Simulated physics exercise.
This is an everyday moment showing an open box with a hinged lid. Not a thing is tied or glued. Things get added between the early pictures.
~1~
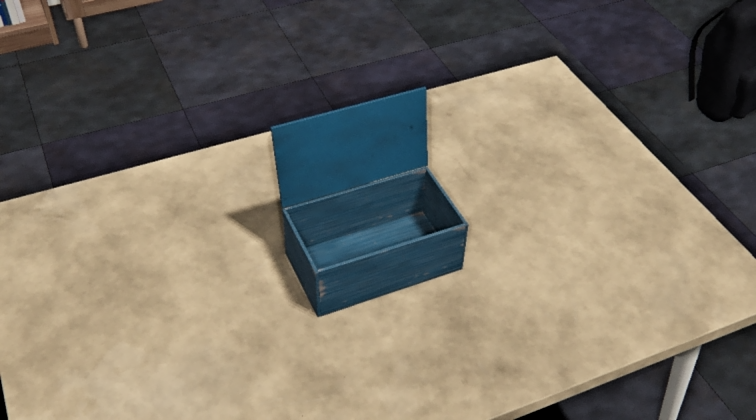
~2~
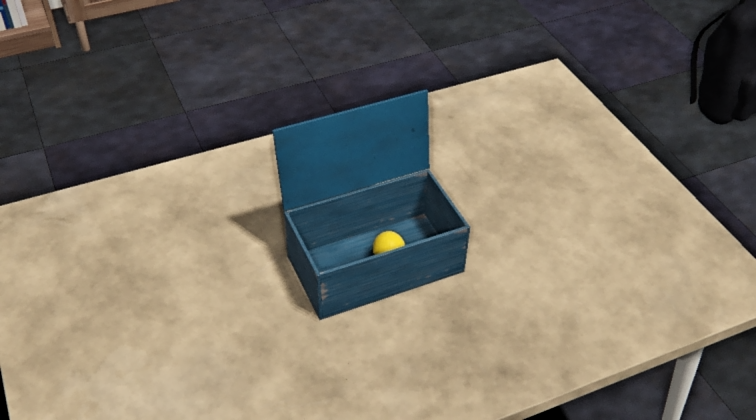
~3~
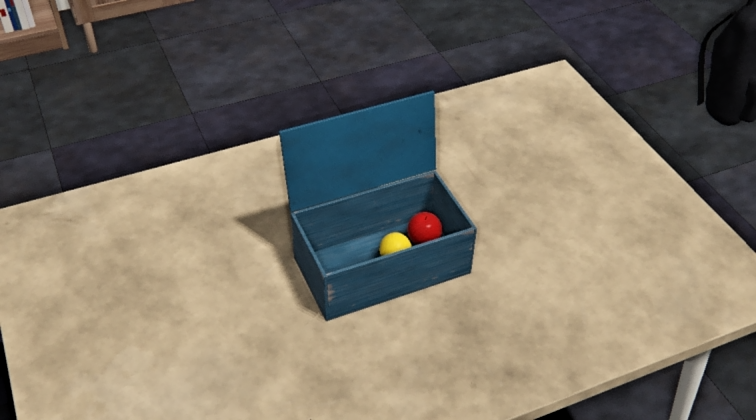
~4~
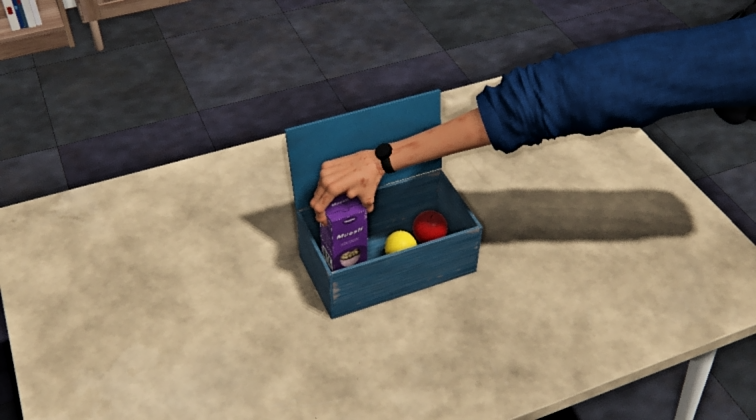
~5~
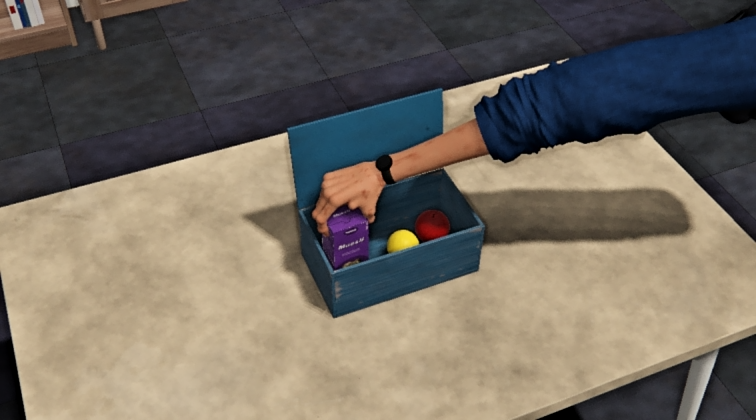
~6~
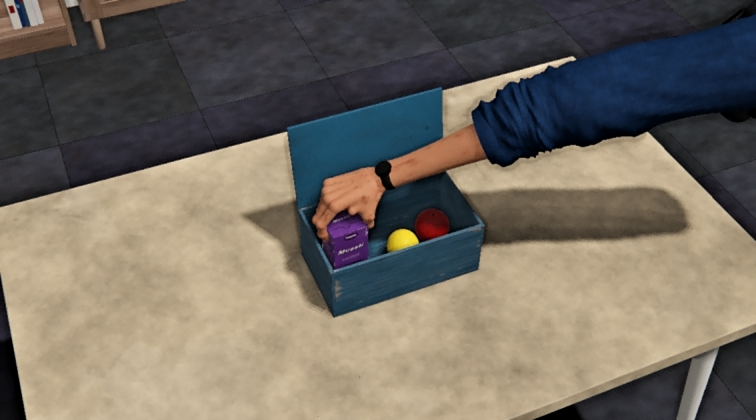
In this clip, a yellow ball and then a red ball appear inside an open blue box on a table, and a hand reaching from the right lowers a purple carton into the box's left side.
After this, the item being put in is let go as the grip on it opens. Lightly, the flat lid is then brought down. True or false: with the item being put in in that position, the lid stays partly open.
True.
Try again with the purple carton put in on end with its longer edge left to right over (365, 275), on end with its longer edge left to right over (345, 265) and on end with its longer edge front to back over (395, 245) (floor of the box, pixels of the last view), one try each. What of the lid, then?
First - not shut; second - not shut; third - shut down.
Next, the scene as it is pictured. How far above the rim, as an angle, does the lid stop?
Roughly 30°.
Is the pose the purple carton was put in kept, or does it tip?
After all that, it keeps its set angle.
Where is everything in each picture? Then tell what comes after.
The last thing is not in view yet, in the first picture.
The last thing is not in view yet, in the second picture.
The last thing is not in view yet, in the third picture.
Still above its spot; purple carton (344, 235), in the fourth picture.
Still above its spot; purple carton (345, 245), in the fifth picture.
In place under the hand; purple carton (345, 250), in the sixth picture.
Then, 1.30 s after the last picture, lid 81° above the rim.
Then, 1.70 s after the last picture, lid 44° above the rim.
At rest, lid 28° above the rim; all 3 in place. Seen from the same camera at the end, purple carton near (345, 251).
